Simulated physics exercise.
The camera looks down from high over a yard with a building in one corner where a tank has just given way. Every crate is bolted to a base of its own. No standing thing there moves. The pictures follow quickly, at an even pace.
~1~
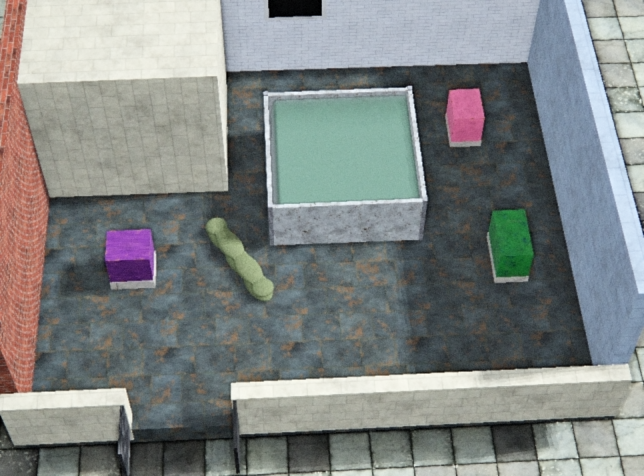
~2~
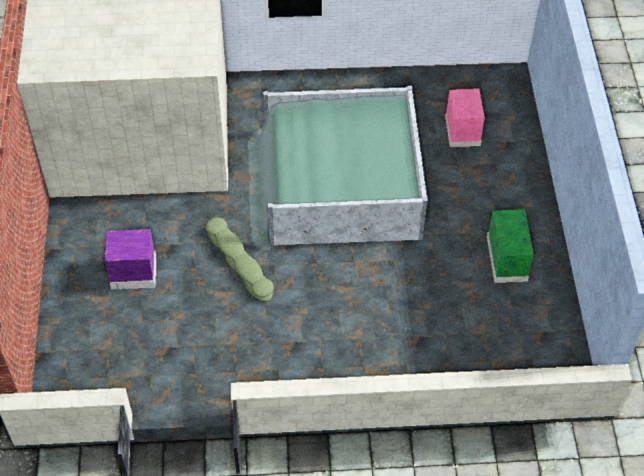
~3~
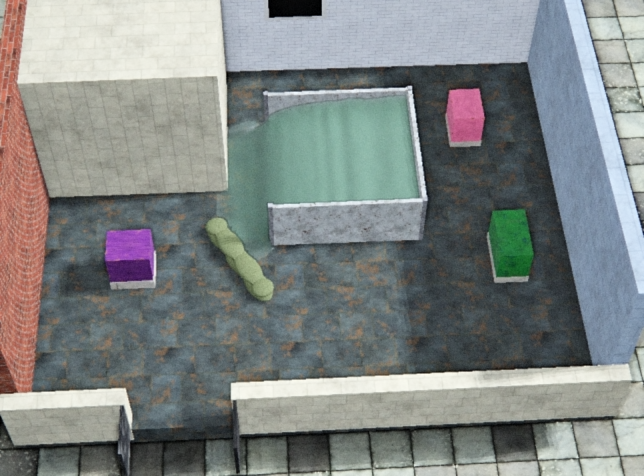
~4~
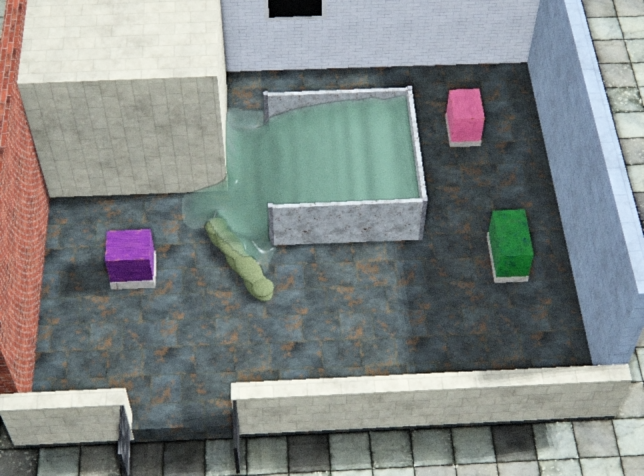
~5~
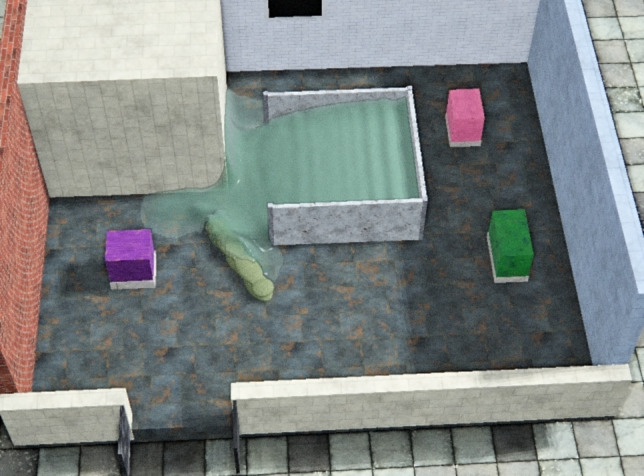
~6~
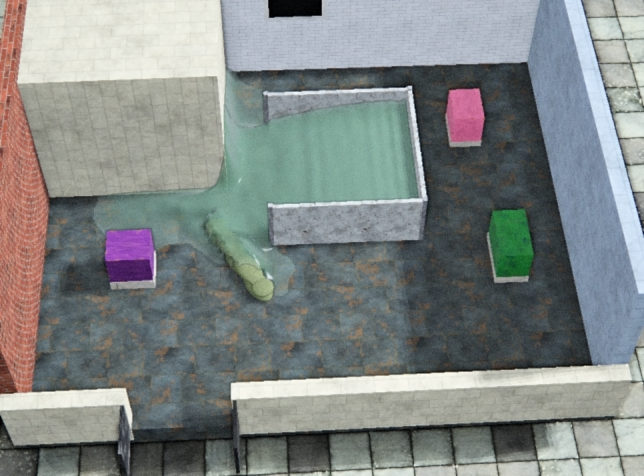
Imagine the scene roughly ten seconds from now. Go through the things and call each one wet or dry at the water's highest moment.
Called one by one: The green crate is wet; the purple crate is wet; the pink crate is wet.
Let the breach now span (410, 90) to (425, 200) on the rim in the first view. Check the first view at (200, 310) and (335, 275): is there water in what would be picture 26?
Untouched, then untouched.
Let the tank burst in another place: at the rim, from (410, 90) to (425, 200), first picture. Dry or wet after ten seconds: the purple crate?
As far as I can tell, the purple crate stays clear.
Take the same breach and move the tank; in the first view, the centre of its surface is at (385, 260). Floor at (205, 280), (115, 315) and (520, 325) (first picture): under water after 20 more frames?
First drenched; next drenched; last unwetted.
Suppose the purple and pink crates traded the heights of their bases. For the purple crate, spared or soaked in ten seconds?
Well, the purple crate is inundated then.
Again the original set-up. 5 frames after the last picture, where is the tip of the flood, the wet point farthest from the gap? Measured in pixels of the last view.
The farthest point of the front sits at (42, 297).
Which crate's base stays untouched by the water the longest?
I'd pick the crate marked green.
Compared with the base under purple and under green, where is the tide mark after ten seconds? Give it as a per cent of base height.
Taking them in the order asked, 160 percent and 160 percent.
A moment on, water covers 30 % of the floor; the green crate not reached, the purple crate water round its plinth, the pink crate not reached.
Next, water covers 60 % of the floor; the green crate not reached, the purple crate water round its plinth, the pink crate water round its plinth.
Then, water covers 80 % of the floor; the green crate water round its plinth, the purple crate water round its plinth, the pink crate water round its plinth.
Later, water covers 95 % of the floor; the green crate water round its plinth, the purple crate water round its plinth, the pink crate water round its plinth.
In the end, water covers 100 % of the floor; the green crate was topped, the purple crate was topped, the pink crate was topped.
